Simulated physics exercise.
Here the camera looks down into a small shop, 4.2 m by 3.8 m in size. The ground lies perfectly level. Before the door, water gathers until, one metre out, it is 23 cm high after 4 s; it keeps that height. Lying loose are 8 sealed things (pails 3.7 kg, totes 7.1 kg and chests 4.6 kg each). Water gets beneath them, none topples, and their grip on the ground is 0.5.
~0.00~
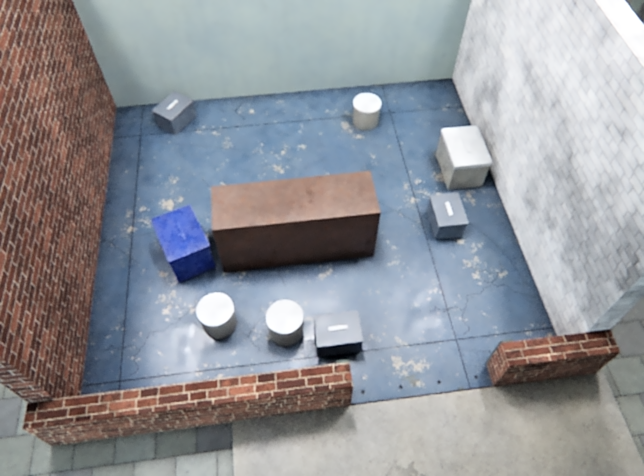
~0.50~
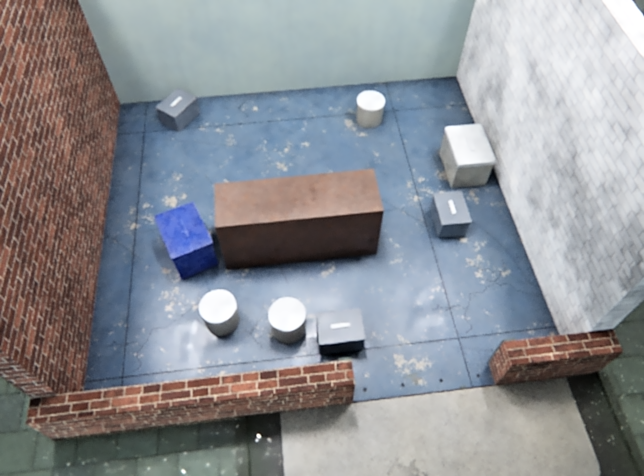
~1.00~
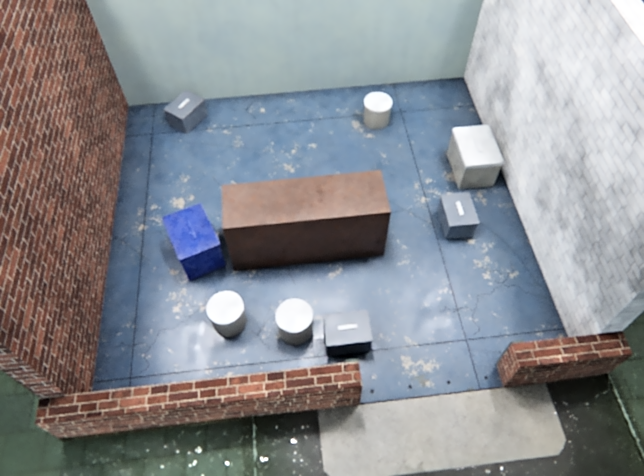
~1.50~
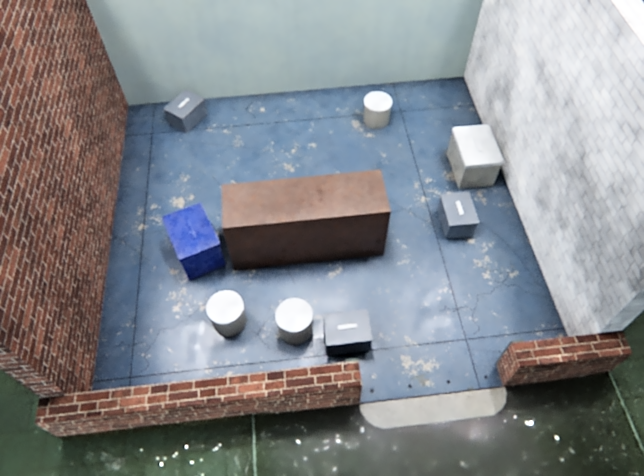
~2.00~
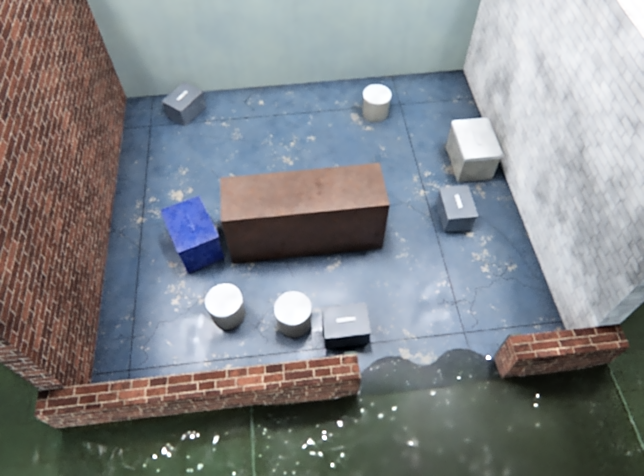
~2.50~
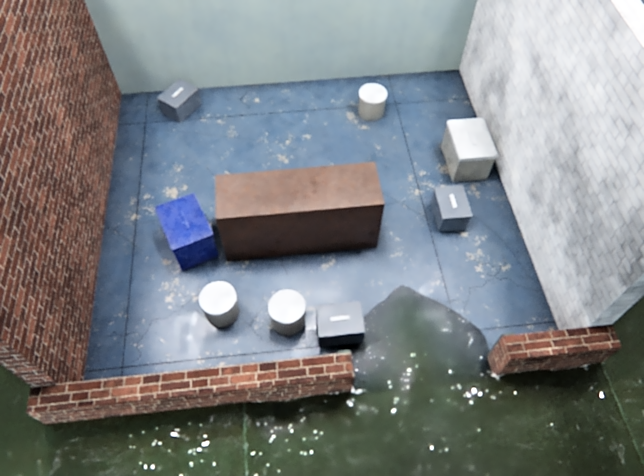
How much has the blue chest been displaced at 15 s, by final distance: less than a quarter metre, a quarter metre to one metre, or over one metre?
A quarter metre to one metre.
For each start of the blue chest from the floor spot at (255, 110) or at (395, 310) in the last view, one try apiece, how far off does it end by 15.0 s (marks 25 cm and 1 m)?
Going in order, it gets pushed a long way and then it gets pushed a long way.
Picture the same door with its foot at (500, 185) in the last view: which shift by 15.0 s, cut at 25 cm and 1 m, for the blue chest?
Blue chest: Small shift.
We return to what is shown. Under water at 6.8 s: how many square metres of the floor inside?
Near 12.0 m2 in all.
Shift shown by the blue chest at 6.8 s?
Displacement by then near 20 cm.
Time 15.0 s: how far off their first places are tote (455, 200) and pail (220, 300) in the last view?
120 cm, 30 cm.
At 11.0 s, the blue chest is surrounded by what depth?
9 cm, roughly.
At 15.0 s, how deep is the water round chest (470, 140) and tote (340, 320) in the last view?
First about 17 cm, second about 16 cm.
After 3.5 s the blue chest is near (183, 220), 0.0 m from its start, aground; 0 afloat.
After 6.8 s the blue chest is near (179, 206), 0.2 m from its start, aground; 4 afloat.
After 11.0 s the blue chest is near (130, 216), 0.5 m from its start, afloat; 8 afloat.
After 15.0 s the blue chest is near (122, 240), 0.6 m from its start, afloat; 8 afloat.
